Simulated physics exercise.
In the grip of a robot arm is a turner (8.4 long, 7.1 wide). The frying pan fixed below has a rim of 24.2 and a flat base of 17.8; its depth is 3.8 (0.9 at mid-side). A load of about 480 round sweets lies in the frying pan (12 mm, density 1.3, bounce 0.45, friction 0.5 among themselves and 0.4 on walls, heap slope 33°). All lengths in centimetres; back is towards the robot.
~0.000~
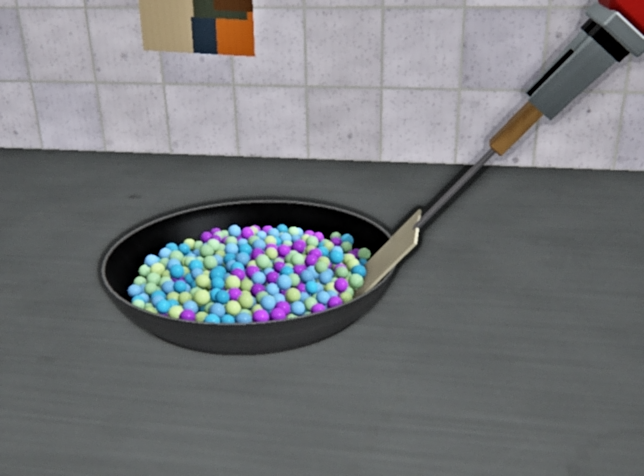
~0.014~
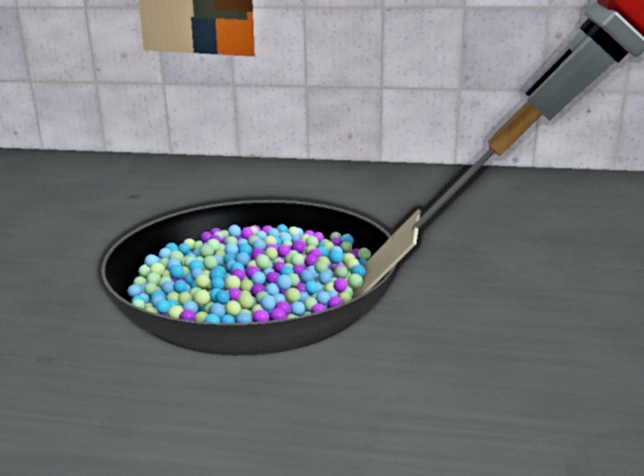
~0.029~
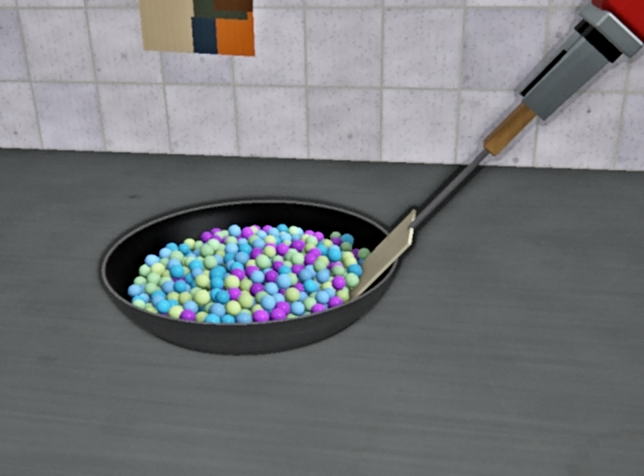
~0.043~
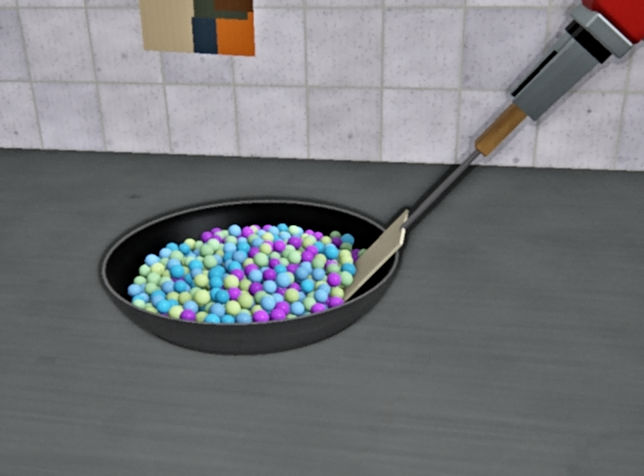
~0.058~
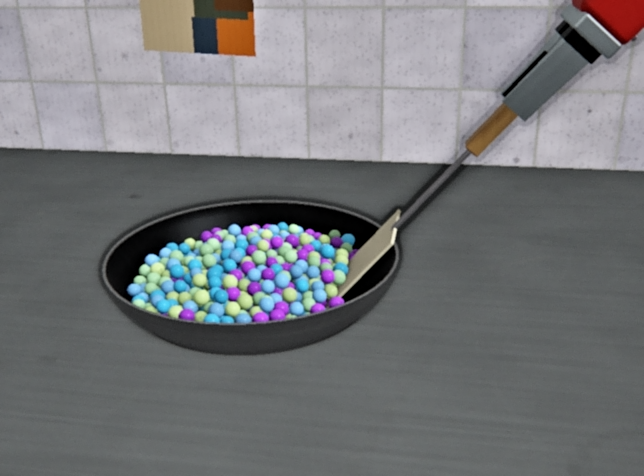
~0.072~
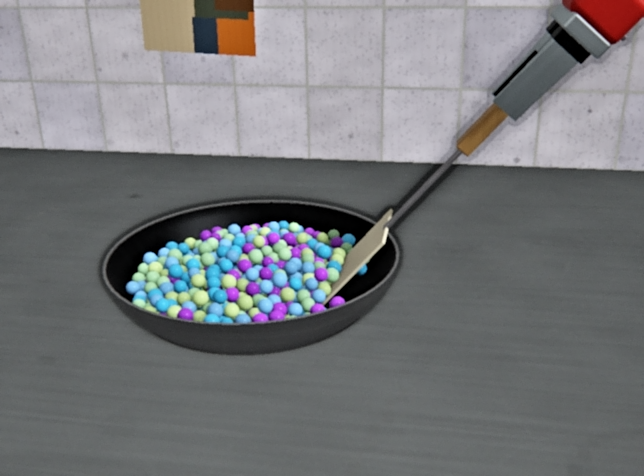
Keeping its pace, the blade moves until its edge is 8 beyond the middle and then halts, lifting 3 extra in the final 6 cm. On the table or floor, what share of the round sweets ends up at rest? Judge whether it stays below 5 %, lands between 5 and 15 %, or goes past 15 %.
It lands between 5 and 15 %.
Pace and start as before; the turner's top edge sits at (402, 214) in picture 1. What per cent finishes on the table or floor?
I'd estimate around 10 per cent.
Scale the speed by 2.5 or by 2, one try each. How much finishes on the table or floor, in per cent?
The two tries give roughly 30 and 25 in a hundred.
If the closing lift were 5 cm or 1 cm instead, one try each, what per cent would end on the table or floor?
Estimates, in order: 15 % then 10 %.
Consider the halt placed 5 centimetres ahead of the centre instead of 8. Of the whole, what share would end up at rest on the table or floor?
That would give close to 0 per cent.
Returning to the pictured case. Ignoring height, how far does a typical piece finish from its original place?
Around 3 cm, measured level.
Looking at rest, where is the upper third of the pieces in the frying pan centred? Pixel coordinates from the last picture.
Pixel position: Approx. (167, 254).
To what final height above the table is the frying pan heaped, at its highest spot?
6.0 cm.
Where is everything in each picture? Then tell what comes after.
In the first picture, turner top edge at (418, 225), sloping 50°; upper third of the load around (259, 263), from x 135 to 365, top at y 230; 481 in the frying pan.
In the second picture, turner top edge at (417, 226), sloping 50°; upper third of the load around (259, 263), from x 135 to 365, top at y 230.
In the third picture, turner top edge at (413, 226), sloping 50°; upper third of the load around (261, 263), from x 135 to 365, top at y 230.
In the fourth picture, turner top edge at (405, 226), sloping 50°; upper third of the load around (265, 262), from x 135 to 365, top at y 230.
In the fifth picture, turner top edge at (396, 226), sloping 50°; upper third of the load around (261, 261), from x 135 to 365, top at y 230.
In the sixth picture, turner top edge at (388, 225), sloping 50°; upper third of the load around (261, 260), from x 135 to 365, top at y 225; 481 in the frying pan.
By 0.18 s, sloping 50°, highest piece 5 above the table; 481 in the frying pan.
By 0.29 s, sloping 50°, highest piece 7 above the table; 481 in the frying pan.
By 0.54 s, sloping 50°, highest piece 6 above the table; 431 in the frying pan, 48 on the table or floor, 2 on the blade or in flight.
By 1.59 s, sloping 50°, highest piece 5 above the table; 430 in the frying pan, 51 on the table or floor.
Final count, 430 in the frying pan, 51 on the table or floor. That is 11 % on the table or floor.
